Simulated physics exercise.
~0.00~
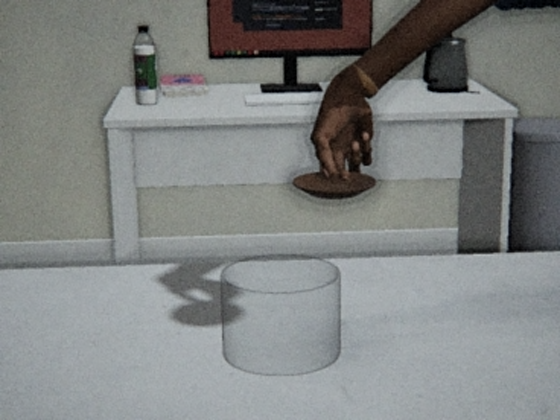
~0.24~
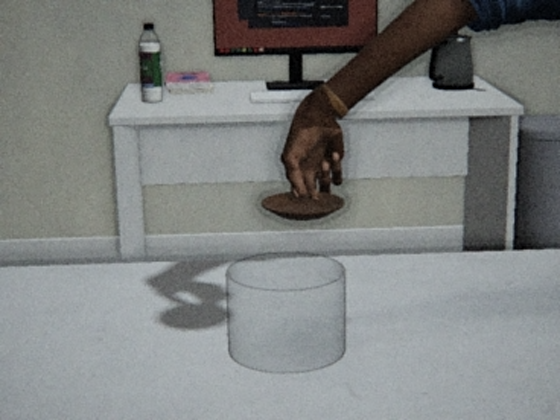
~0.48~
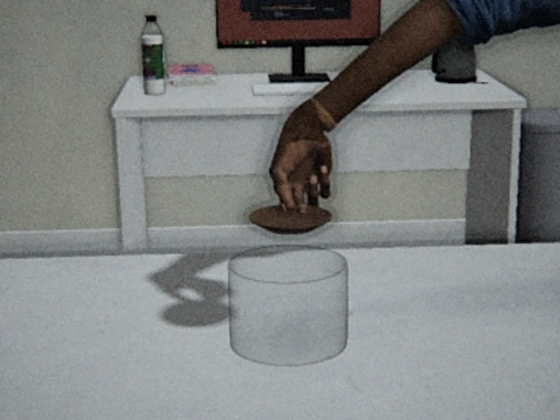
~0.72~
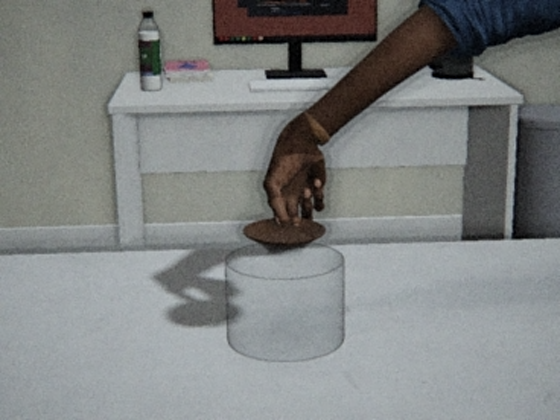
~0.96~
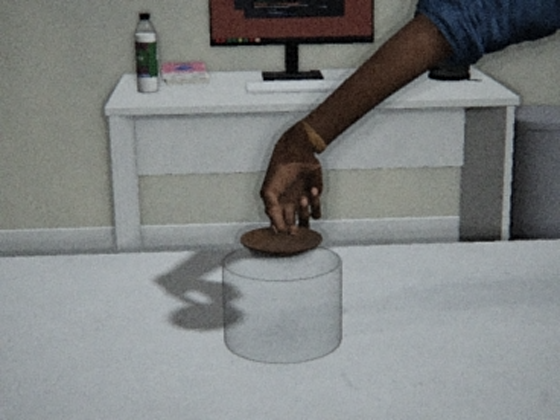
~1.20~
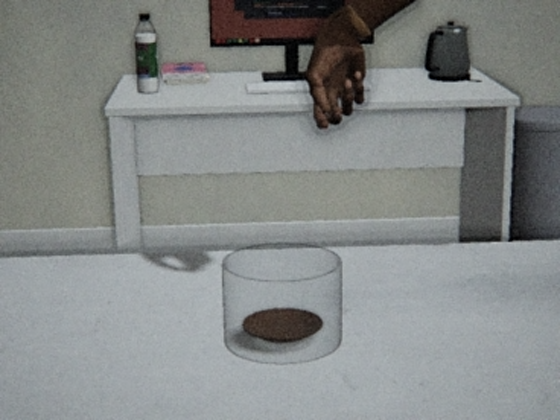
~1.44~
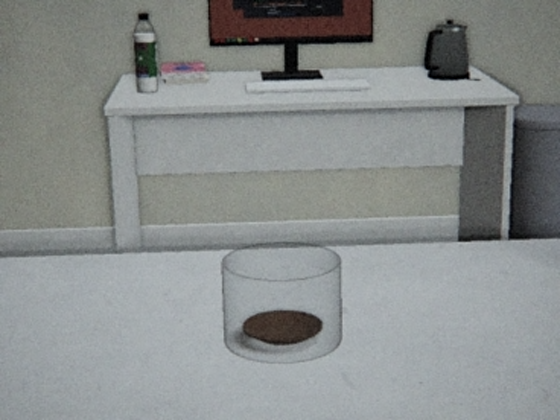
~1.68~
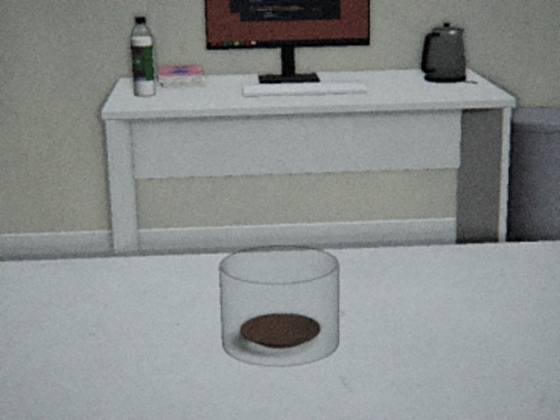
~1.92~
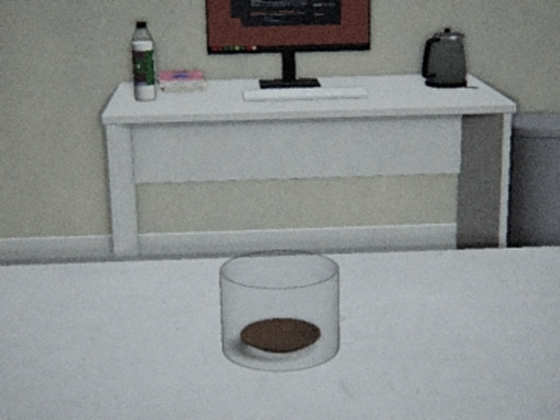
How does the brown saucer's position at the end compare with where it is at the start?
At the start the saucer is held in the air above and slightly to the right of the glass. By the end it is lower and further left, lying at the bottom inside the glass.
